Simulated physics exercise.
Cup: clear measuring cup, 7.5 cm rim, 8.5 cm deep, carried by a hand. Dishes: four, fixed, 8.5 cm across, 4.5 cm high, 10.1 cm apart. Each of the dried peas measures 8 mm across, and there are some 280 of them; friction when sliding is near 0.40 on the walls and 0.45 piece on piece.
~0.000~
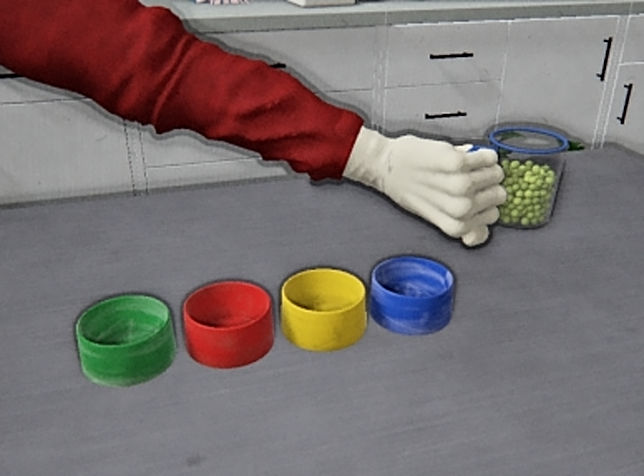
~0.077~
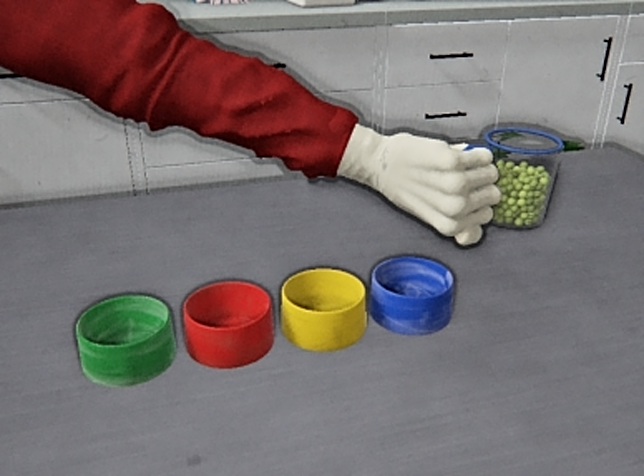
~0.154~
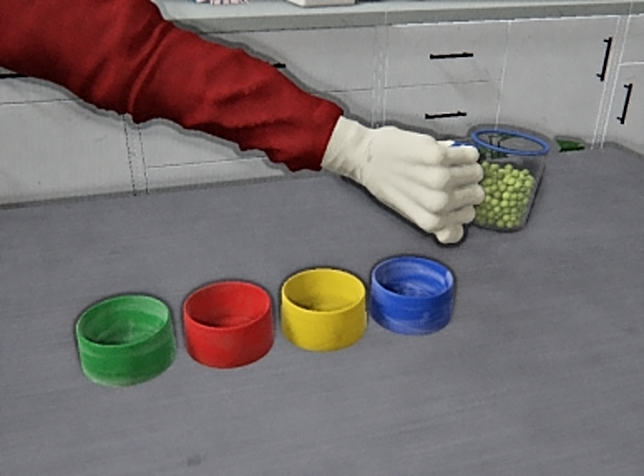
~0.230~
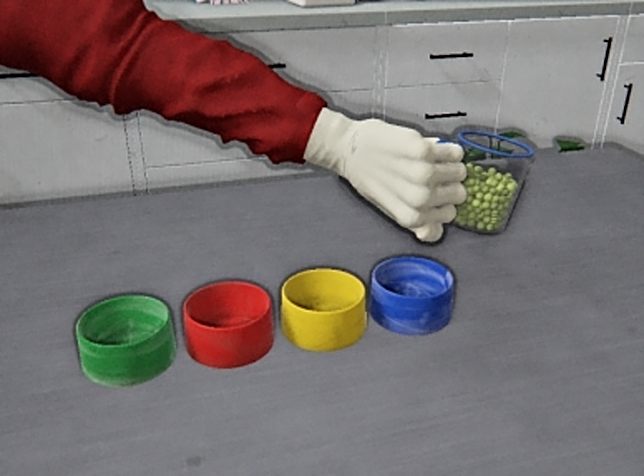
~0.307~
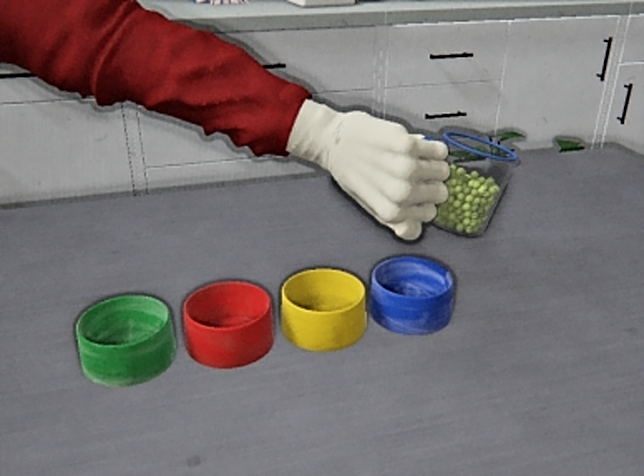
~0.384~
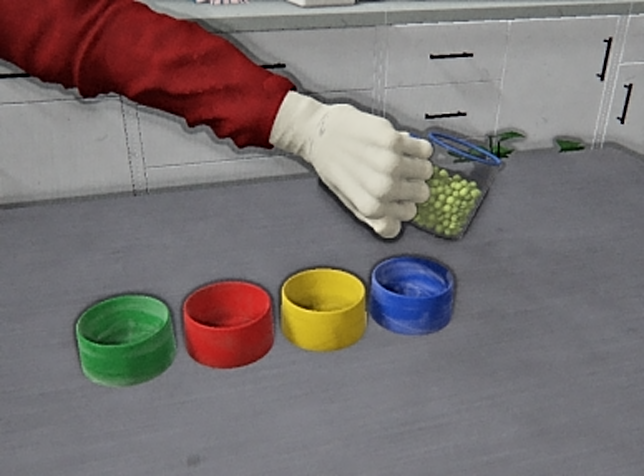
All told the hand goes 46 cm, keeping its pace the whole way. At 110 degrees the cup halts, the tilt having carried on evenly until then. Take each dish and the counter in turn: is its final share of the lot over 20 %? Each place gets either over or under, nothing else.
Here is the list: Red dish under, blue dish under, green dish over, yellow dish under, counter under.
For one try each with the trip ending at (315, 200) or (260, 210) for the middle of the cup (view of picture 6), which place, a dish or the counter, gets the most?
Most goes to: Counter; yellow.
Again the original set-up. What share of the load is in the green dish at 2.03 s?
45 %.
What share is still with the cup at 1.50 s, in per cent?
100 %.
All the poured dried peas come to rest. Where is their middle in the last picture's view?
Estimated resting centre: Around (139, 339).
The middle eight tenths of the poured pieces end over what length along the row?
That stretch comes to around 6 cm.
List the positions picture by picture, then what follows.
Cup at (522, 179), tilt 0 degrees, lip at (560, 137), moved 0.0 cm; middle of the pieces at (521, 188); blue dish at (413, 277); yellow dish at (324, 290); red dish at (228, 305); green dish at (124, 320), in the first frame.
Cup at (517, 179), tilt 2 degrees, lip at (555, 139), moved 0.7 cm; middle of the pieces at (515, 189), in the second frame.
Cup at (501, 181), tilt 6 degrees, lip at (541, 143), moved 2.5 cm; middle of the pieces at (499, 191), in the third frame.
Cup at (484, 183), tilt 11 degrees, lip at (526, 147), moved 4.6 cm; middle of the pieces at (481, 193), in the fourth frame.
Cup at (466, 185), tilt 15 degrees, lip at (510, 153), moved 6.6 cm; middle of the pieces at (462, 195), in the fifth frame.
Cup at (447, 187), tilt 20 degrees, lip at (494, 158), moved 8.7 cm; middle of the pieces at (444, 197); blue dish at (413, 277); yellow dish at (324, 290); red dish at (228, 305); green dish at (124, 320). Its pace works out near 65 degrees a second; the hand travels 27 cm a second, in the sixth frame.
After 1.05 s, tilt 62 degrees; cup holds 100 %.
After 1.50 s, tilt 90 degrees; cup holds 100 %.
After 2.03 s, tilt 110 degrees; cup holds 45 %, green 45 %.
At rest (3.0 s), red 5 %, blue 0 %, green 90 %, yellow 0 %, counter 10 %.
